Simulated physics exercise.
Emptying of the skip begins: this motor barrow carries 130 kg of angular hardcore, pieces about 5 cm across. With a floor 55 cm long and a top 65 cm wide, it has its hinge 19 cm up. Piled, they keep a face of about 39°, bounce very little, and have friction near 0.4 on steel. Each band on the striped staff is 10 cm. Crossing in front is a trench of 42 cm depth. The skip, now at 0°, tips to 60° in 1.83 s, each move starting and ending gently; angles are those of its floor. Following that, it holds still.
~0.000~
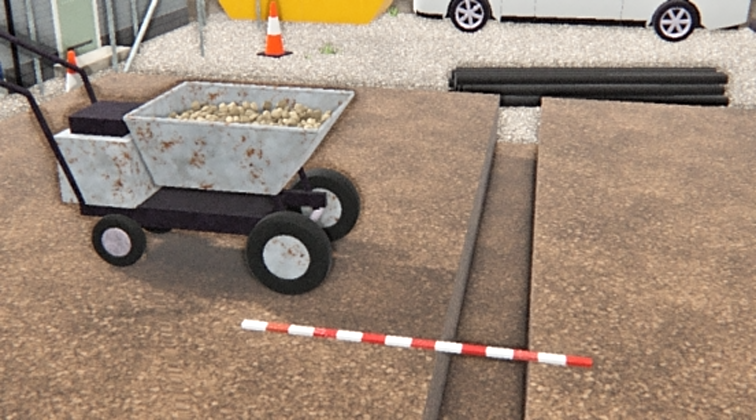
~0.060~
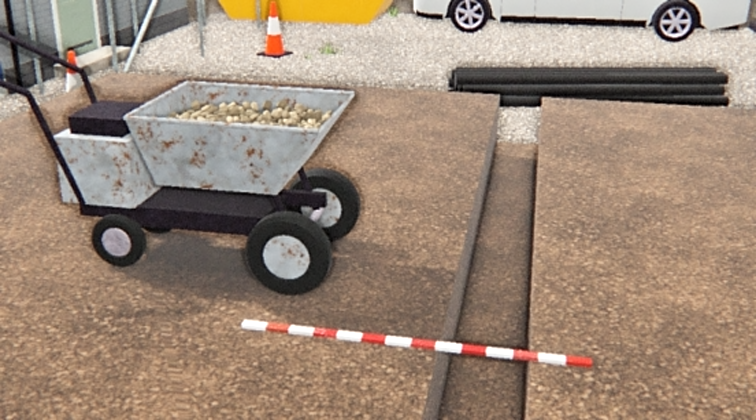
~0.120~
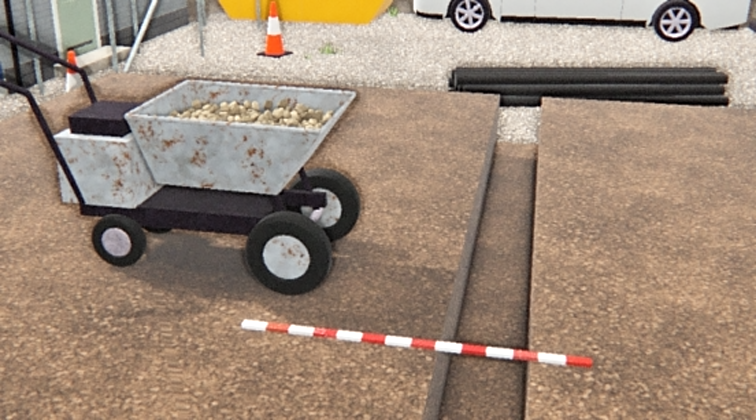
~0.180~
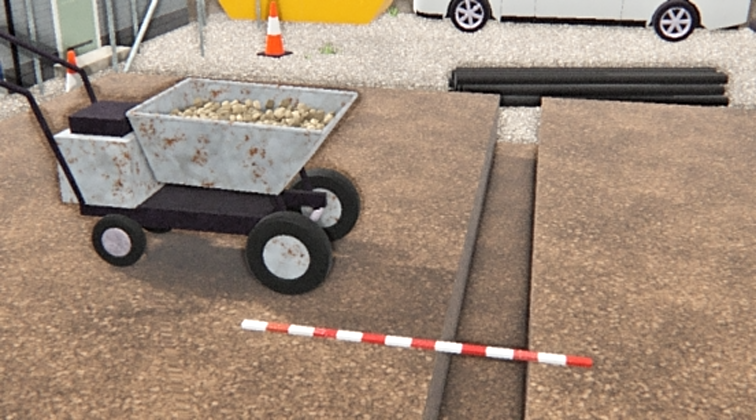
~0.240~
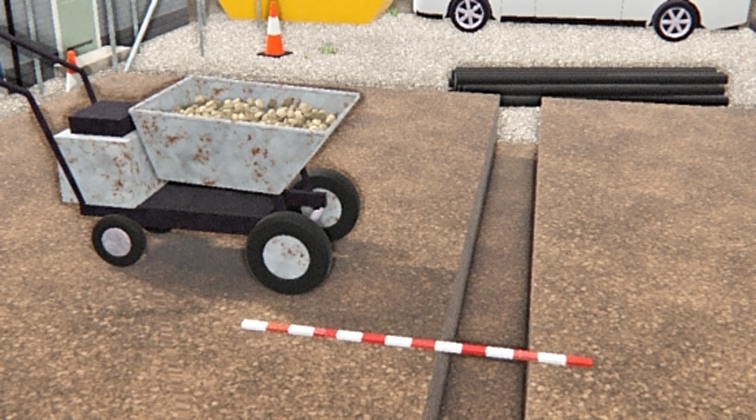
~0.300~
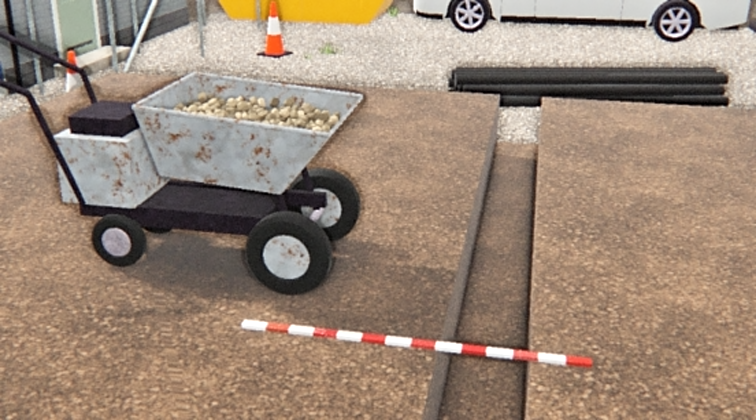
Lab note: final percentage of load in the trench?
Approx. 14 %.
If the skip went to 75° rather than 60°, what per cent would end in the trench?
I'd guess some 85 in a hundred.
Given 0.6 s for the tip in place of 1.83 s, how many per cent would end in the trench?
About 40%.
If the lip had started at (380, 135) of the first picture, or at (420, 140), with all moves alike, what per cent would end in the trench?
I'd expect close to 15 per cent at the first and 5 per cent at the second.
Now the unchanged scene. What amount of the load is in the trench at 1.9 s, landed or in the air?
Close to 0 per cent at that time.
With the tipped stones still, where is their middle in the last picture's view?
I'd point to around (491, 356).
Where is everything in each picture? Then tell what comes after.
Lip at (318, 132), floor tilted 0°, highest stones at (268, 113), in the first picture.
Lip at (318, 132), floor tilted 0°, highest stones at (268, 113); the stones move at 0.1 m/s on average, in the second picture.
The skip is at 1°, its lip at (320, 132); the top of the load is at (263, 114); the stones move at 0.1 m/s on average, in the third picture.
Lip at (322, 133), floor tilted 2°, highest stones at (256, 113); the stones move at 0.2 m/s on average, in the fourth picture.
Lip at (325, 134), floor tilted 3°, highest stones at (245, 110); the stones move at 0.2 m/s on average, in the fifth picture.
The skip is at 4°, its lip at (328, 136); the top of the load is at (232, 107); the stones move at 0.3 m/s on average, in the sixth picture.
After 1.4 s the floor is at 51°; 100 % in the skip; the foremost stones are at (399, 192).
After 1.9 s the floor is at 60°; 98 % in the skip, 1 % short of the trench, 1 % in the trench; the foremost stones are at (457, 245).
After 2.3 s the floor is at 60°; 93 % in the skip, 4 % short of the trench, 4 % in the trench; the foremost stones are at (511, 374).
After 4.2 s the floor is at 60°; 83 % in the skip, 4 % short of the trench, 14 % in the trench; the foremost stones are at (522, 364).
